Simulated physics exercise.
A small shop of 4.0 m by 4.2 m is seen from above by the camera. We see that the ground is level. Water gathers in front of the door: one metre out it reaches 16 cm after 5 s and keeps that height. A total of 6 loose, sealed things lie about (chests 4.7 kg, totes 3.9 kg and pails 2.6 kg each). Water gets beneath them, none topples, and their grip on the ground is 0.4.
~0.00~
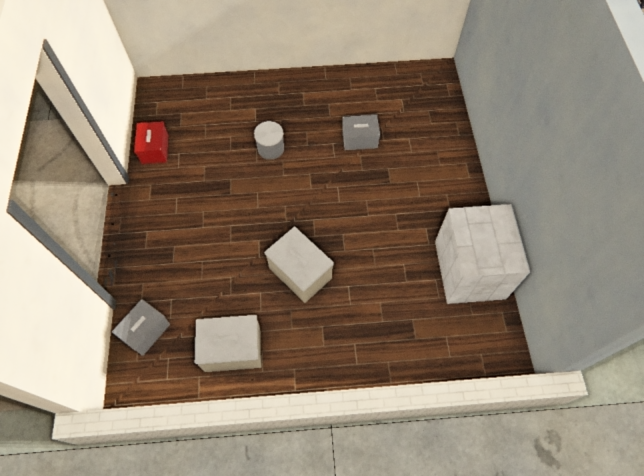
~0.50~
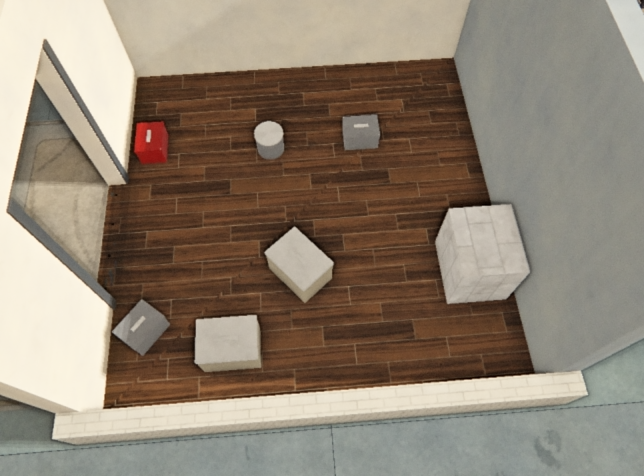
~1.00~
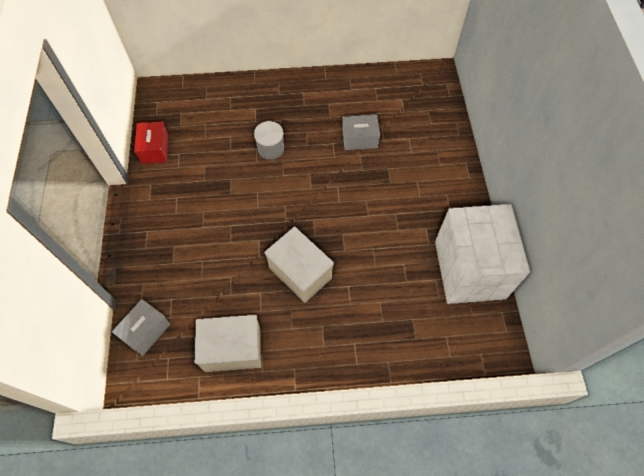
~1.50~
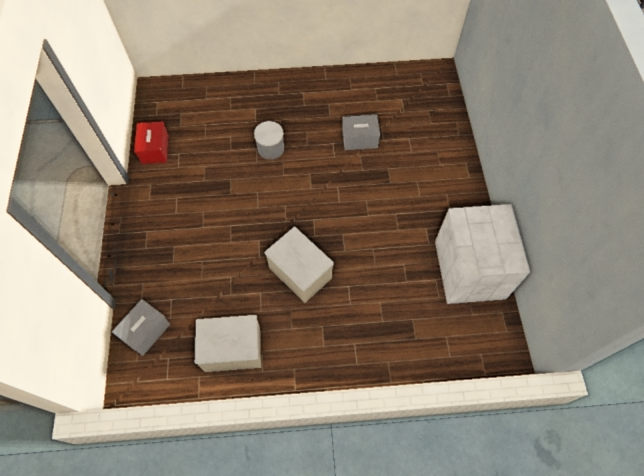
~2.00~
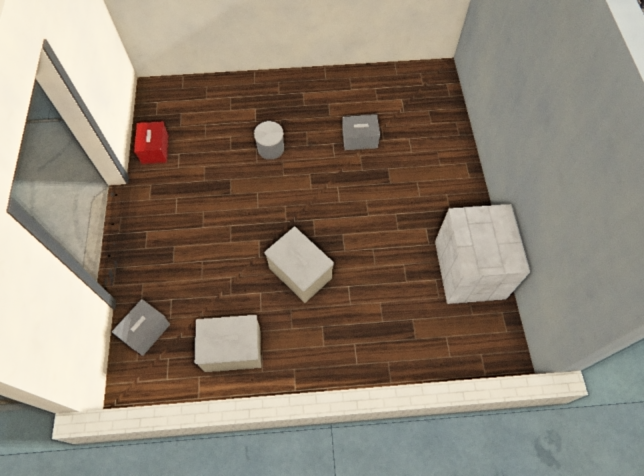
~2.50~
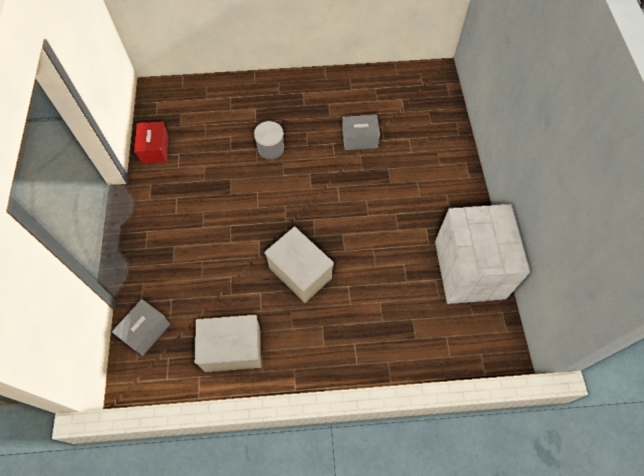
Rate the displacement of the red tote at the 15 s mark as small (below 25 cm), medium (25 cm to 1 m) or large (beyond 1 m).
Medium.
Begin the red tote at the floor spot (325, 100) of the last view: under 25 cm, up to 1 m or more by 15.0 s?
I'd say it goes a long distance.
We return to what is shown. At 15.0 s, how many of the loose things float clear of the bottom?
6.
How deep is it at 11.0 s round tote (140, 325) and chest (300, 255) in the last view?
I'd estimate 2 cm for the first and 9 cm for the second.
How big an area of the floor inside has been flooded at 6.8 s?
About 13 m2 is covered.
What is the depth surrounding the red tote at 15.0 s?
I'd put it at about 5 cm.
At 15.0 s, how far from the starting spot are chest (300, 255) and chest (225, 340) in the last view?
In that order: 100 cm, 60 cm.
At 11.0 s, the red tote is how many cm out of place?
Close to 0 cm.
After 3.5 s the red tote is near (149, 136), 0.0 m from its start, aground; 0 afloat.
After 6.8 s the red tote is near (149, 136), 0.0 m from its start, aground; 1 afloat.
After 11.0 s the red tote is near (149, 136), 0.0 m from its start, aground; 3 afloat.
After 15.0 s the red tote is near (180, 153), 0.5 m from its start, afloat; 6 afloat.
